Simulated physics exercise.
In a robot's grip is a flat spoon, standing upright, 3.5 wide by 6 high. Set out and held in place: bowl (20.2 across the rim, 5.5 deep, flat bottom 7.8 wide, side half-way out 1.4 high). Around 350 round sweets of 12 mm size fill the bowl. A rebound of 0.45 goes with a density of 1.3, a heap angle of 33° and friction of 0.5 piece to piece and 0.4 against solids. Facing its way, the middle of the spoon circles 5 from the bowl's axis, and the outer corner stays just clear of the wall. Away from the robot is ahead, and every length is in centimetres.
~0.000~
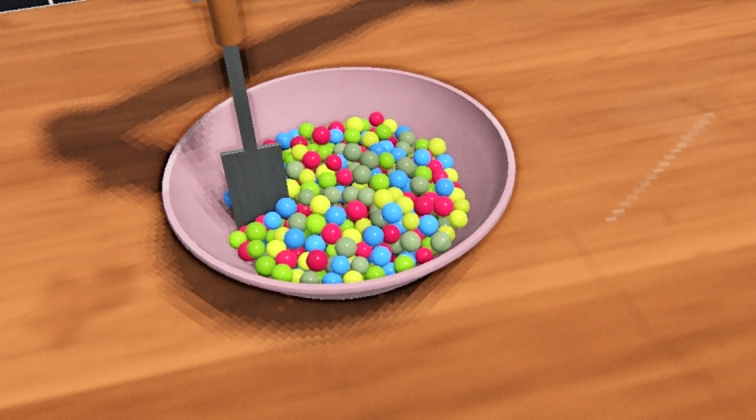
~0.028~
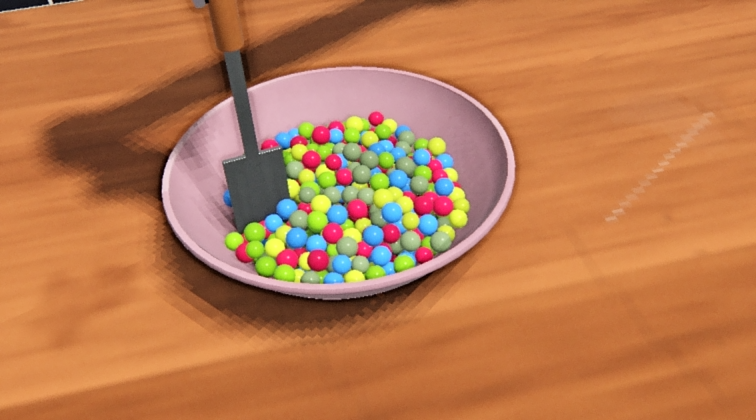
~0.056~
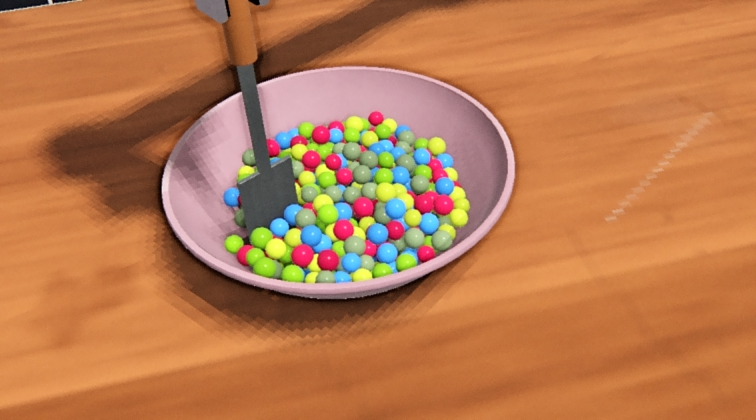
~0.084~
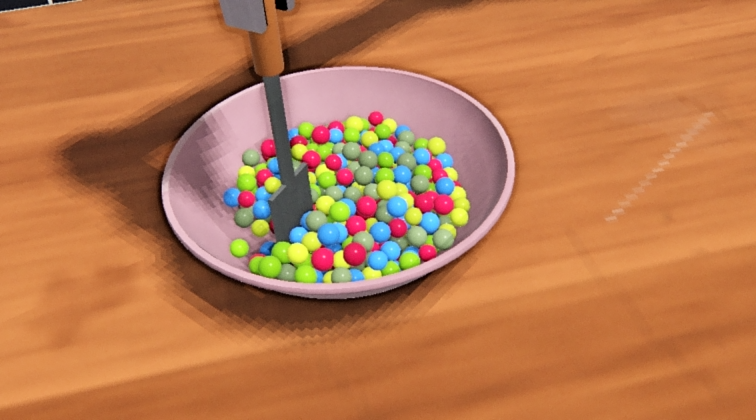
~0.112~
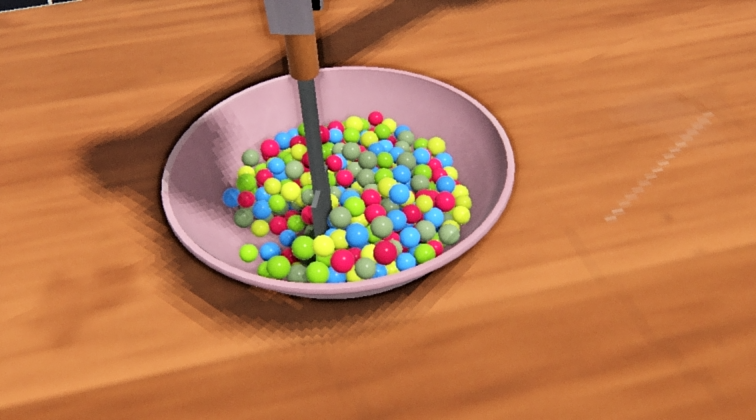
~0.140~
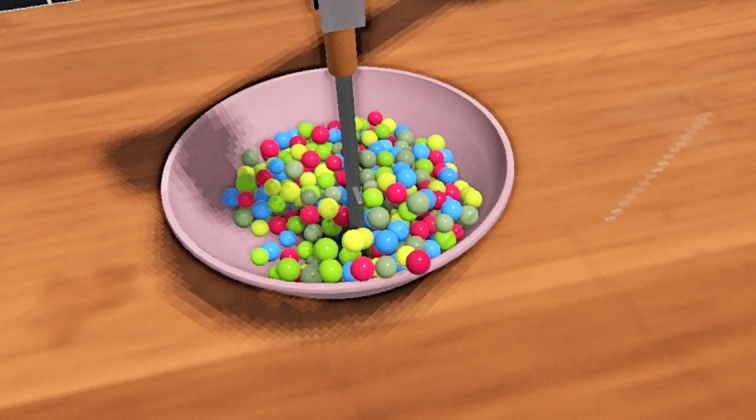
A grey spatula-like tool with a wooden handle stands in the left side of a pink bowl of small red, blue, green, yellow and grey balls. It sweeps rightward through them to the middle of the bowl, turning until its blade is edge-on, pushing nearby balls aside while the bowl stays still.
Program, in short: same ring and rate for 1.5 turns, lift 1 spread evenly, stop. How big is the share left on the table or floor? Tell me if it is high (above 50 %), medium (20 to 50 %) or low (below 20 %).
It is medium, 20 to 50 %.
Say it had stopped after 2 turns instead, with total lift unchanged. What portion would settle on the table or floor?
Roughly 35 per cent would end up there.
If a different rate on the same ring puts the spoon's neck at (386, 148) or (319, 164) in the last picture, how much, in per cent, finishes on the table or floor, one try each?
First try: About 40 %; second try: About 15 %.
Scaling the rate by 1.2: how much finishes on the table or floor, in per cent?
I'd put it near 35 %.
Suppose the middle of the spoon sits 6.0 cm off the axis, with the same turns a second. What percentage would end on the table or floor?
Then about 25 per cent.
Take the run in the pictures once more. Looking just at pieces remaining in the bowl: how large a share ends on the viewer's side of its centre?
It comes to near 45 percent.
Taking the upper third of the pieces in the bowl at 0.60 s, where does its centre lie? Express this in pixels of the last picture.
Around (348, 247).
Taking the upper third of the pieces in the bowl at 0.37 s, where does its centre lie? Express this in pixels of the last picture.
Near (308, 107).
By 0.37 s, 264° round, highest piece 10 above the table; 310 in the bowl, 27 on the table or floor, 15 in flight or on the tool.
By 0.60 s, 78° round, highest piece 8 above the table; 266 in the bowl, 77 on the table or floor, 9 in flight or on the tool.
By 0.91 s, 180° round, highest piece 5 above the table; 253 in the bowl, 99 on the table or floor.
By 1.61 s, 180° round, highest piece 5 above the table; 253 in the bowl, 99 on the table or floor.
Final count, 253 in the bowl, 99 on the table or floor. That is 28 % on the table or floor.
